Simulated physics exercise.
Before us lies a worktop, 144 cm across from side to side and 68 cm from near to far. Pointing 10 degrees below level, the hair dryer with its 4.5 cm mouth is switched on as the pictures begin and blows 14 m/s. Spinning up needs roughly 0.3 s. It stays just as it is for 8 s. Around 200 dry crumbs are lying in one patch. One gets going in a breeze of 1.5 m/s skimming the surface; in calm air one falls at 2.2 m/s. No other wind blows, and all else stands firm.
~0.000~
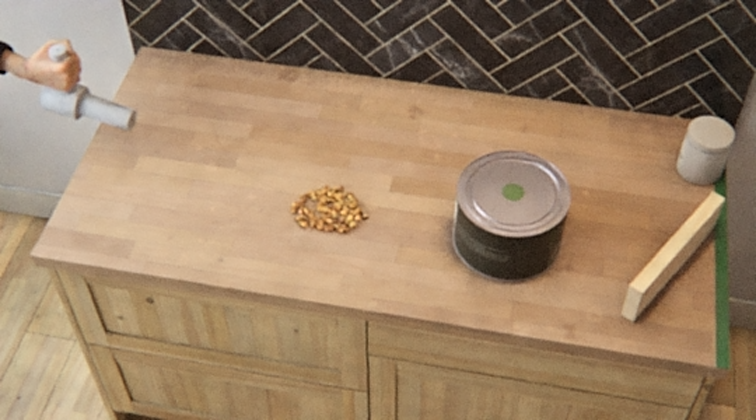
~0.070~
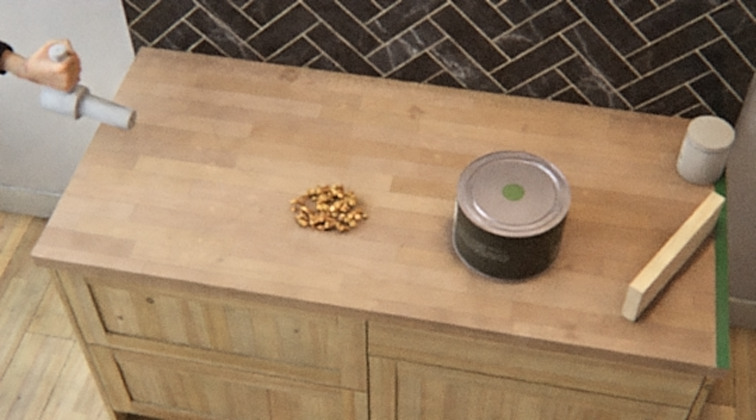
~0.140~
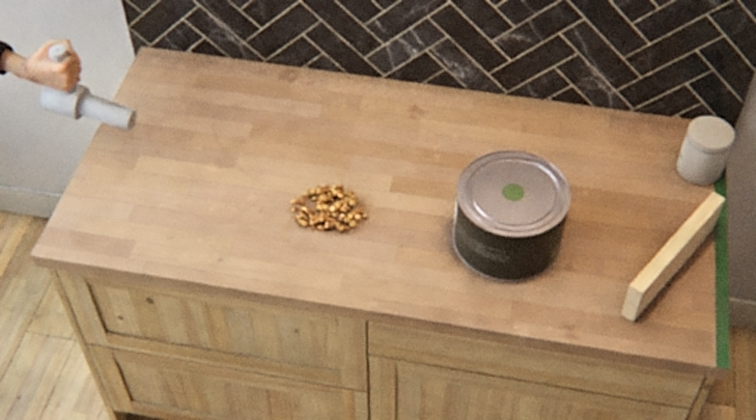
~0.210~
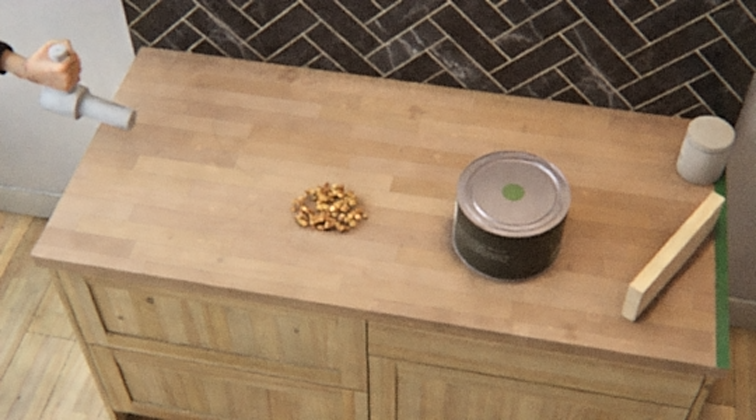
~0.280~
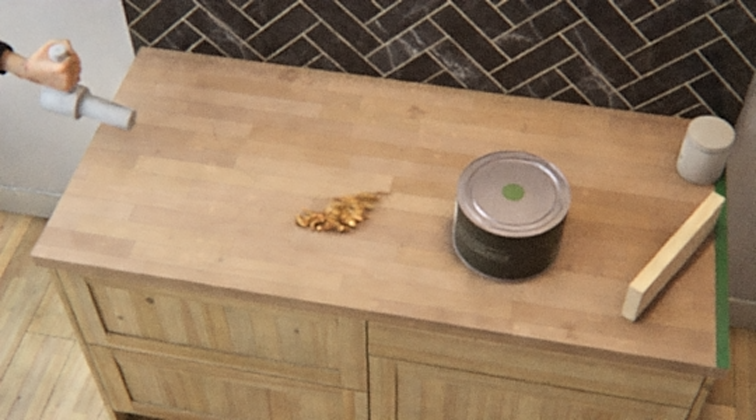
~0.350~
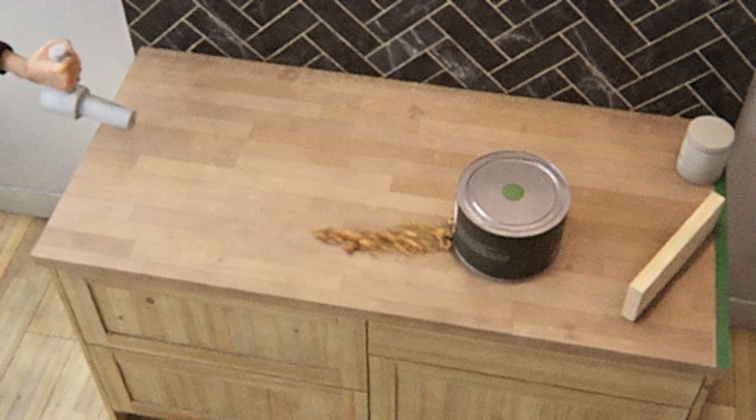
At first, a patch of golden-brown crumbs lies still on a wooden worktop, left of a large dark tin, while a hand at the left holds a grey hair dryer towards them. Then the crumbs begin sliding rightward, and the patch stretches into a ragged streak reaching the tin's side.
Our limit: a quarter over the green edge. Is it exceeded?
Odds are the amount swept past that edge ends up not above a quarter.
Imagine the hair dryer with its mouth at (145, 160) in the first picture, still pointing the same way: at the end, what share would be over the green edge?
You'd be looking at something like 5 in a hundred.
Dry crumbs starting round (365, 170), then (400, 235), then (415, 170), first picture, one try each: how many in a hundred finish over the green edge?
In turn: 80 per cent, 0 per cent, 70 per cent.
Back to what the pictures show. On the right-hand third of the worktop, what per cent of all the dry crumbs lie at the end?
About 2 percent.
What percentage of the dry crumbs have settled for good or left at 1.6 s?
The share is roughly 100 %.
After 1.6 s, 3 % are over the green edge; 98 % have settled or left.
After 2.6 s, 4 % are over the green edge; 98 % have settled or left.
After 4.4 s, 4 % are over the green edge; 98 % have settled or left.
After 8.0 s, at the end, 4 % are over the green edge.
